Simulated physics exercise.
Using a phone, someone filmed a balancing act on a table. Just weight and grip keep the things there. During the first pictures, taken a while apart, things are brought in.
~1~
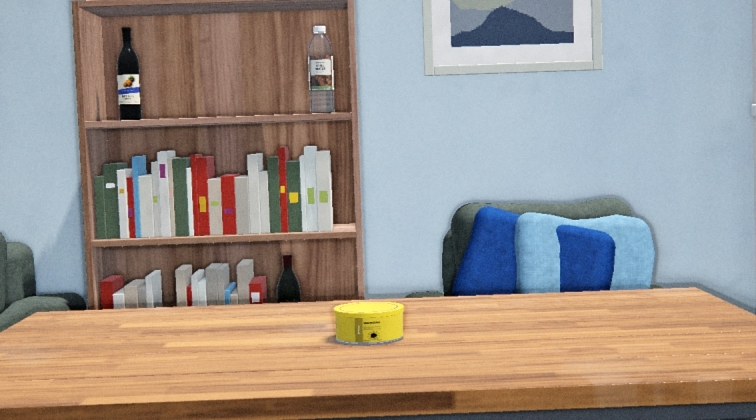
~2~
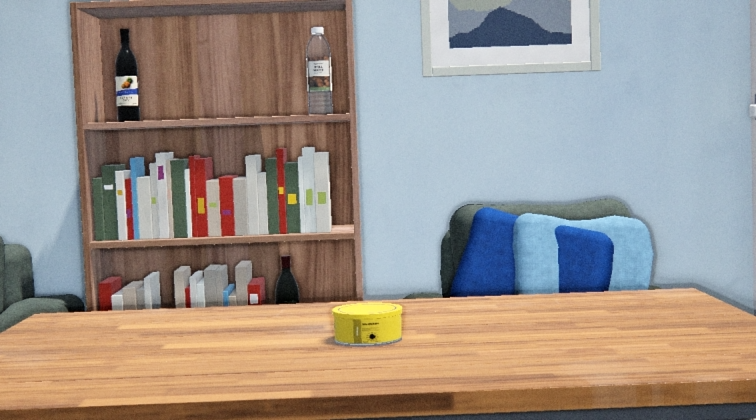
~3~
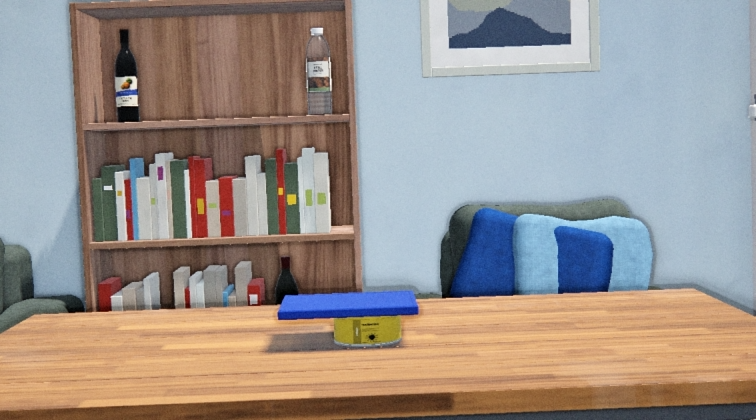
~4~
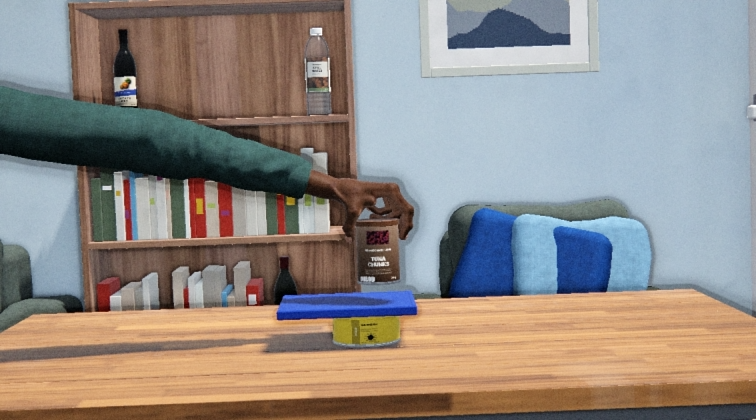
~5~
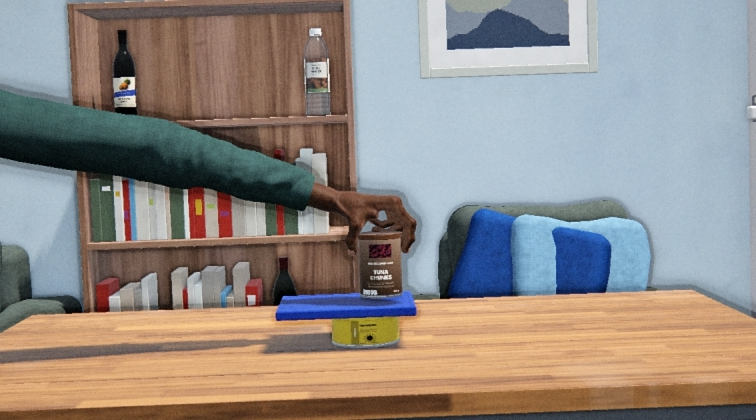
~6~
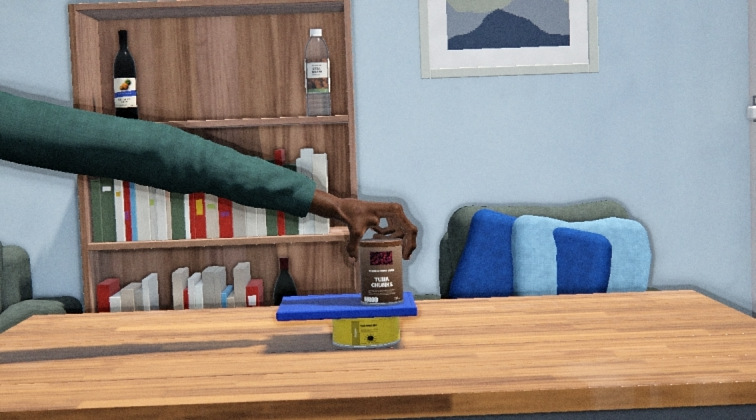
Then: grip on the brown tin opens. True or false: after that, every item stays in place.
True.
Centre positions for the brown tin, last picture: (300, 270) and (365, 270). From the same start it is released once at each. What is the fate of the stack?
Result of try one is that it tips over, and of try two that it stays stable.
Then, 0.30 s past the last view, nothing moves.
Then, 0.70 s past the last view, brown tin resting near (381, 272).
Finally, all 3 still in place. Final places as the last picture's camera would see them, brown tin near (381, 272). The stack holds.
